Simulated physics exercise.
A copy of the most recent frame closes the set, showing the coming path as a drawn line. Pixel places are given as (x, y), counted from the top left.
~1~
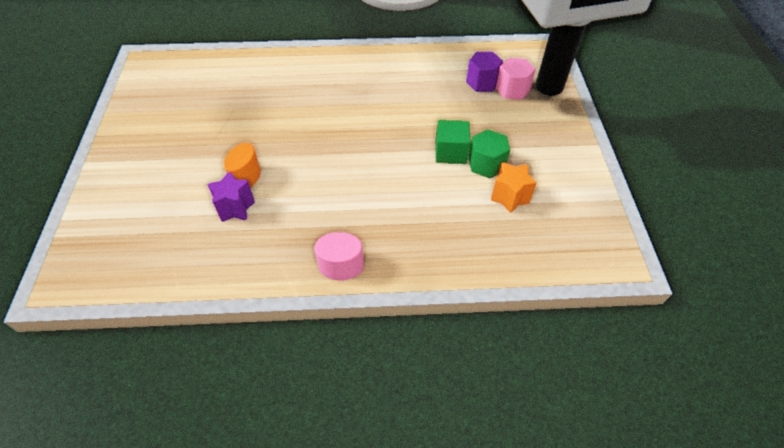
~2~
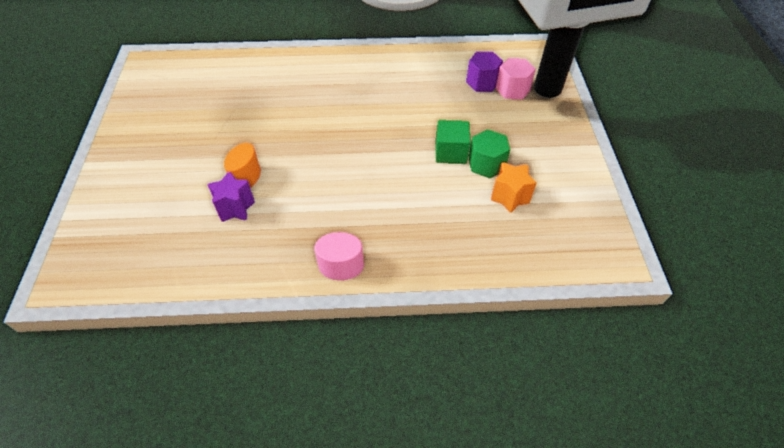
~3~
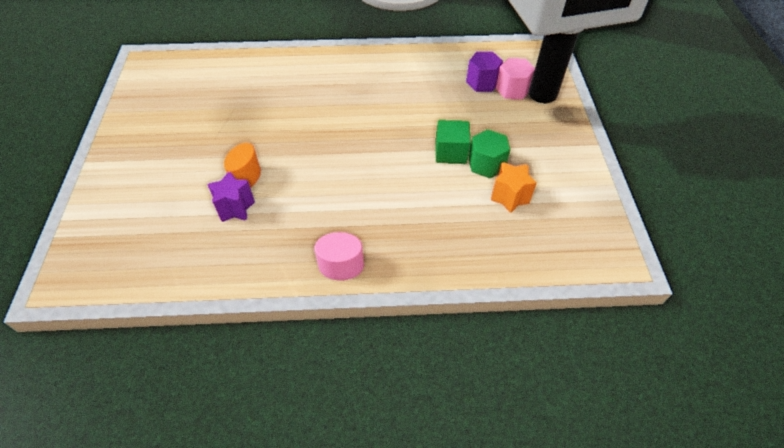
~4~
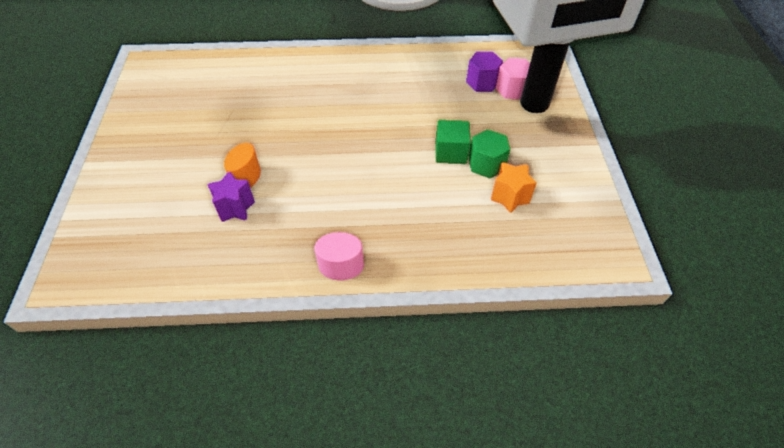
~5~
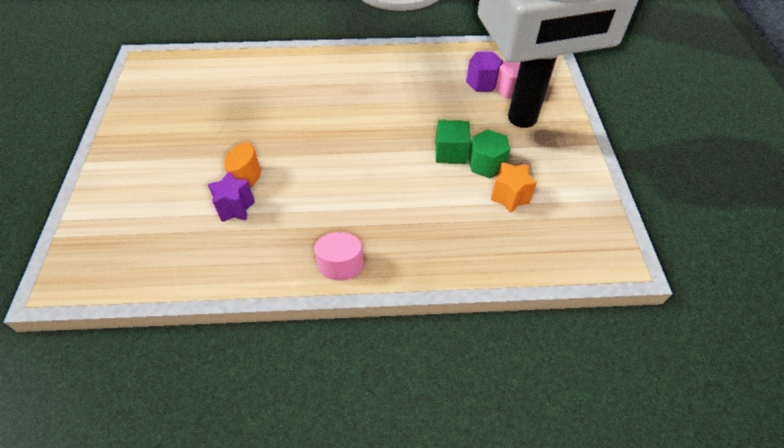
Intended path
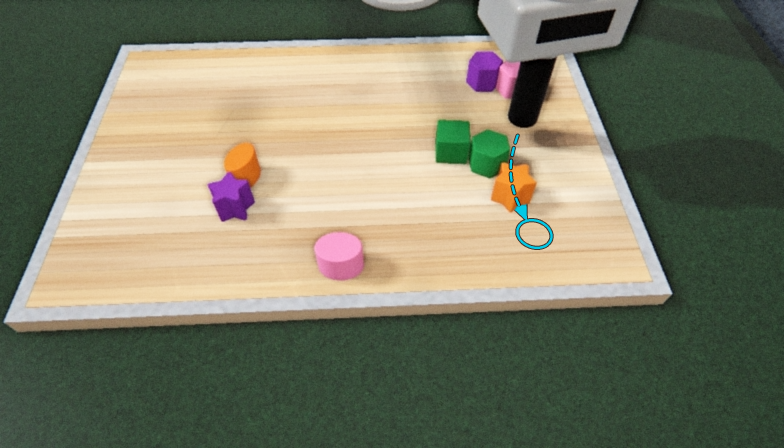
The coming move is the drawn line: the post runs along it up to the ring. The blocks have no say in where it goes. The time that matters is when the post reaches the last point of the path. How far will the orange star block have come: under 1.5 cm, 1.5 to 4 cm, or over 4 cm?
The orange star block ends up quite far away, over 4 cm.
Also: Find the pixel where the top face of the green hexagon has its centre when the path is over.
For the centre of its top, I'd go with (482, 157).
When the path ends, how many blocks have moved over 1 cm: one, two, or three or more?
Number moved: 2.
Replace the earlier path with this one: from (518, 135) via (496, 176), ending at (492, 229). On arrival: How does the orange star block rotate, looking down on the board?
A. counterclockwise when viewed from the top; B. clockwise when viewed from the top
A
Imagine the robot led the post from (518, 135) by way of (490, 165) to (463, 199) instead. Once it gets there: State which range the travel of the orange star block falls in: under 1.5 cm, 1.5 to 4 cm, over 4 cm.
My estimate: Under 1.5 cm.
The drawn path runs from (518, 135) by way of (511, 164) and (516, 198) to (534, 234).
The first path, step by step. One third of the way, post (515, 149); green hexagon (484, 151), turned 25° clockwise.
Two thirds of the way, post (521, 182); green hexagon (482, 157), turned 60° clockwise; orange star block (519, 201).
At the end, post (540, 219); green square not moved; green hexagon (482, 157), turned 60° clockwise; orange star block (525, 235), turned 35° clockwise.
